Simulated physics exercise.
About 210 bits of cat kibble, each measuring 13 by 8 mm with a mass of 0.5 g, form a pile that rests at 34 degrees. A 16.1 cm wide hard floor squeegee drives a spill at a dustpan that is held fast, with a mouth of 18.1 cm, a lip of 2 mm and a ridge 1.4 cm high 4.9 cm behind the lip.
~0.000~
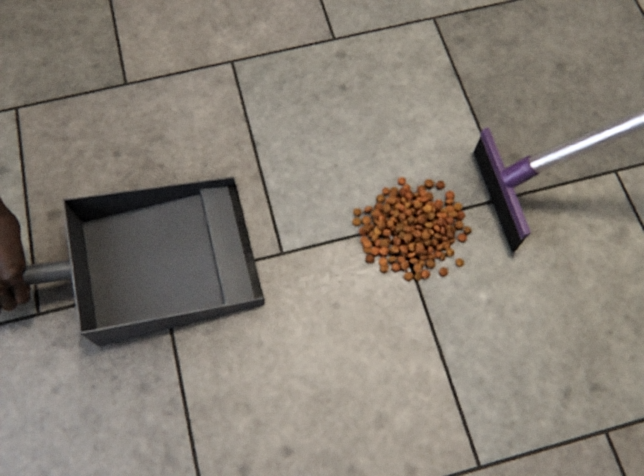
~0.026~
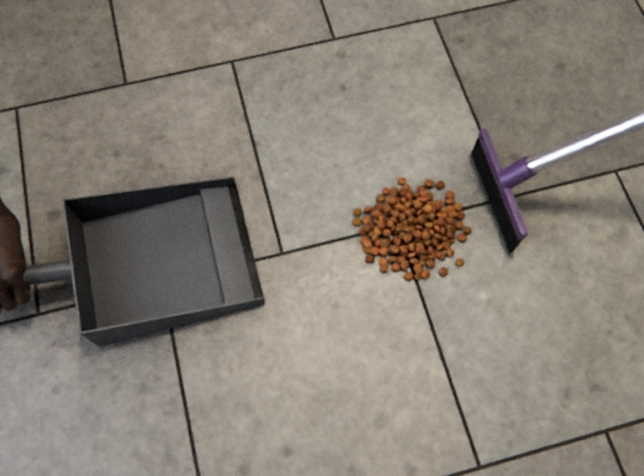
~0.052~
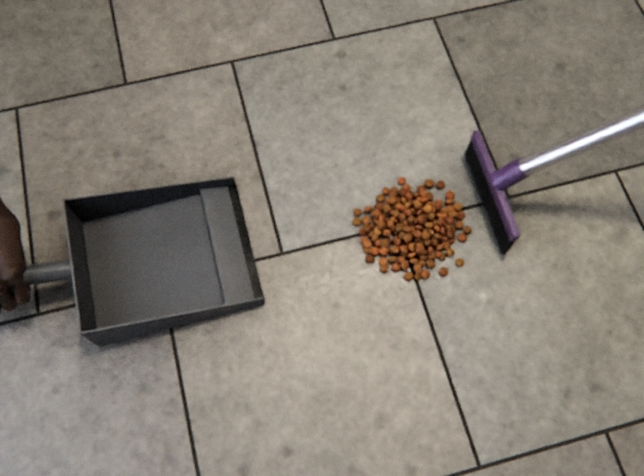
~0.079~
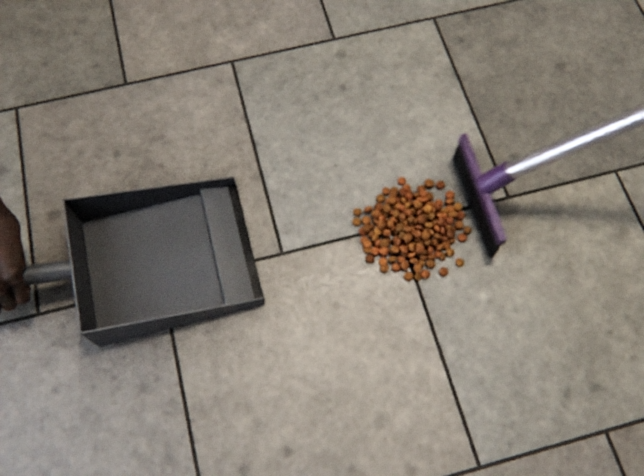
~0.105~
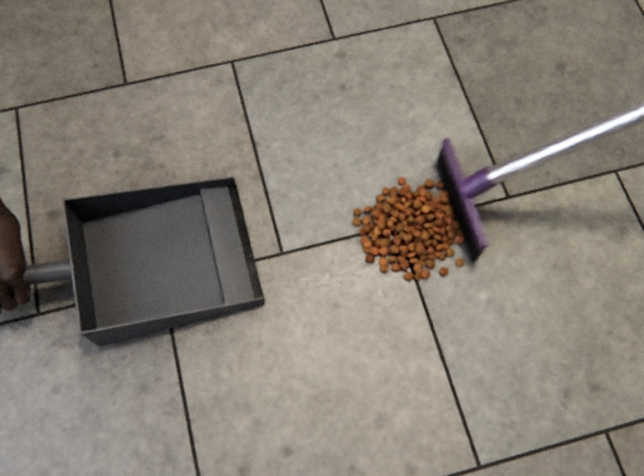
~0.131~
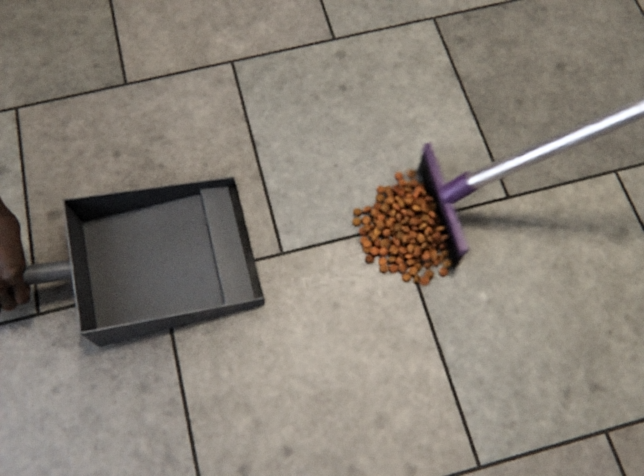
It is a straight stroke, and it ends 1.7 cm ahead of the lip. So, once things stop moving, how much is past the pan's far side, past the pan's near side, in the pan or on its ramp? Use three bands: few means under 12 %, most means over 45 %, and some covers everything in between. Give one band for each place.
Past the pan's far side: Few, past the pan's near side: Some, in the pan or on its ramp: Most.
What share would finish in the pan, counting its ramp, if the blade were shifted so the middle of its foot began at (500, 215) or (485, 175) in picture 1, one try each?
Some 50 and 50 per cent.
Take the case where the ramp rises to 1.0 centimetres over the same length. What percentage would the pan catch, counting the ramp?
That would give something like 55 per cent.
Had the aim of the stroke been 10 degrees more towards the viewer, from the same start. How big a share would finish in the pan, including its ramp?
Result: Close to 35 %, ramp counted.
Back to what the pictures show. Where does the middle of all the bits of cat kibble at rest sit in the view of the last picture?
Approximately (237, 269) in the last picture.
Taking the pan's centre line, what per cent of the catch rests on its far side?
I'd put it at around 30 per cent.
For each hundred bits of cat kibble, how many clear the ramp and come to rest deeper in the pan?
I'd put it near 25 per cent.
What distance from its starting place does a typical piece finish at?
The figure is about 26 cm.
After 0.26 s, middle of the blade 13 cm from the lip; 0 % over the lip, far side 0 %, near side 20 %.
After 0.34 s, middle of the blade 5 cm from the lip; 5 % over the lip, far side 5 %, near side 20 %.
Then, at 0.56 s, middle of the blade 2 cm from the lip; 55 % over the lip, far side 5 %, near side 25 %.
In the end, at 1.1 s, far side 5 %, near side 25 %, pan 55 %, in front of the lip or behind the blade 15 %.
